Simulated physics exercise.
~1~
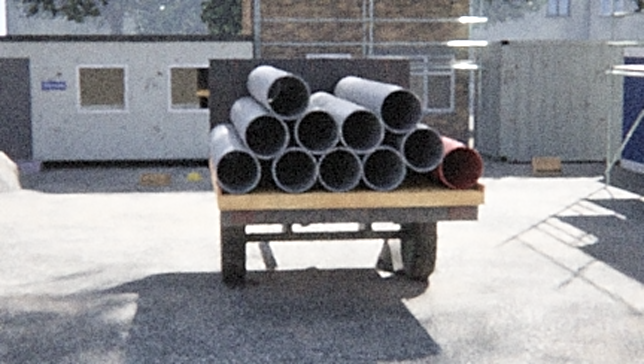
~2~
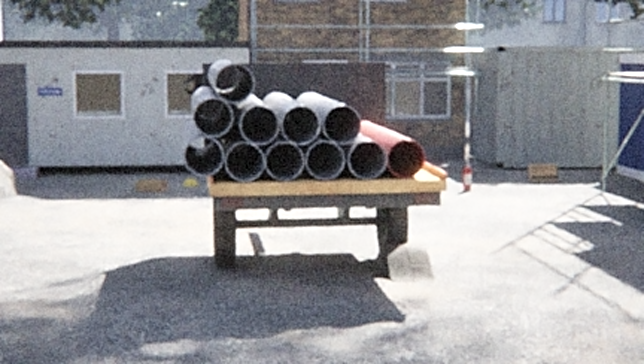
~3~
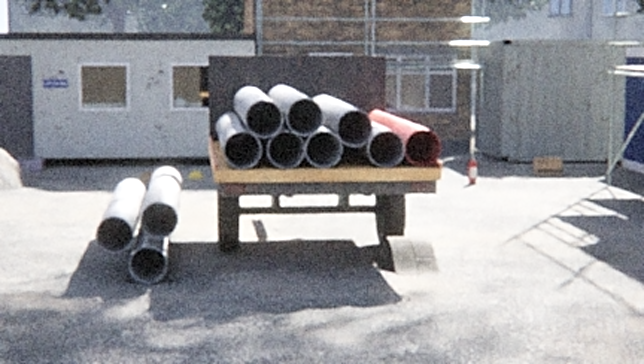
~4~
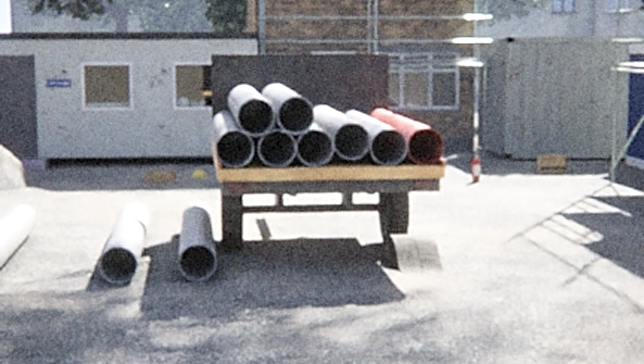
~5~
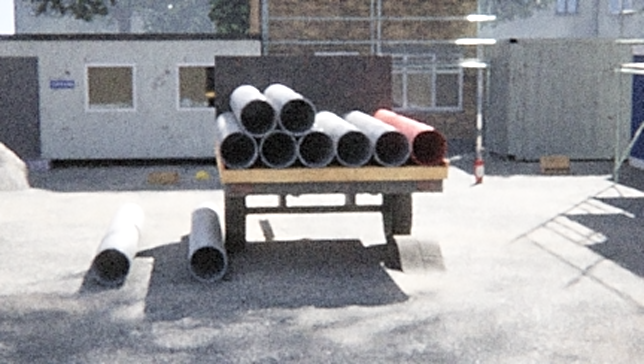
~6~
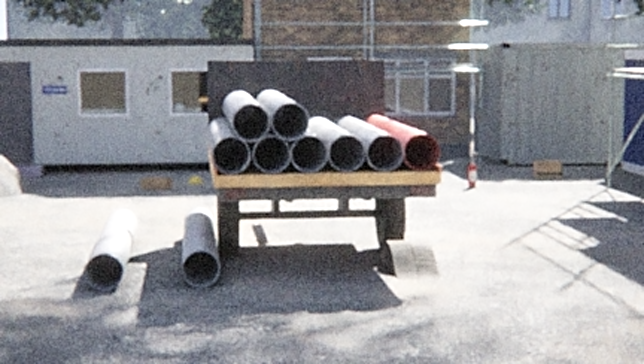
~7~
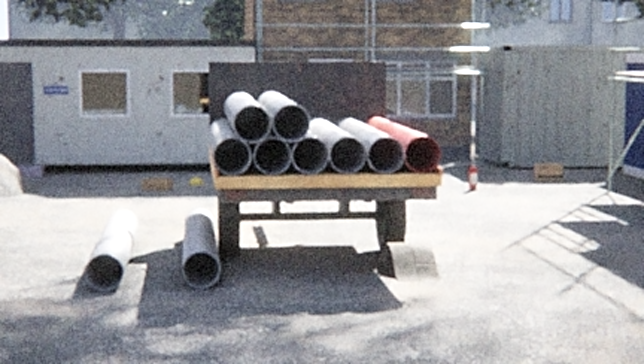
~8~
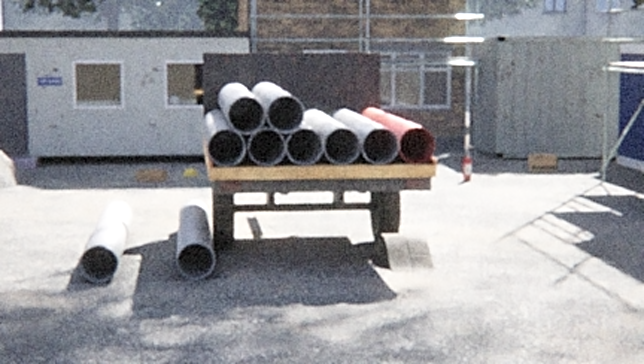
A flat trailer jolts, spilling three grey pipes off its left while the red stays aboard.
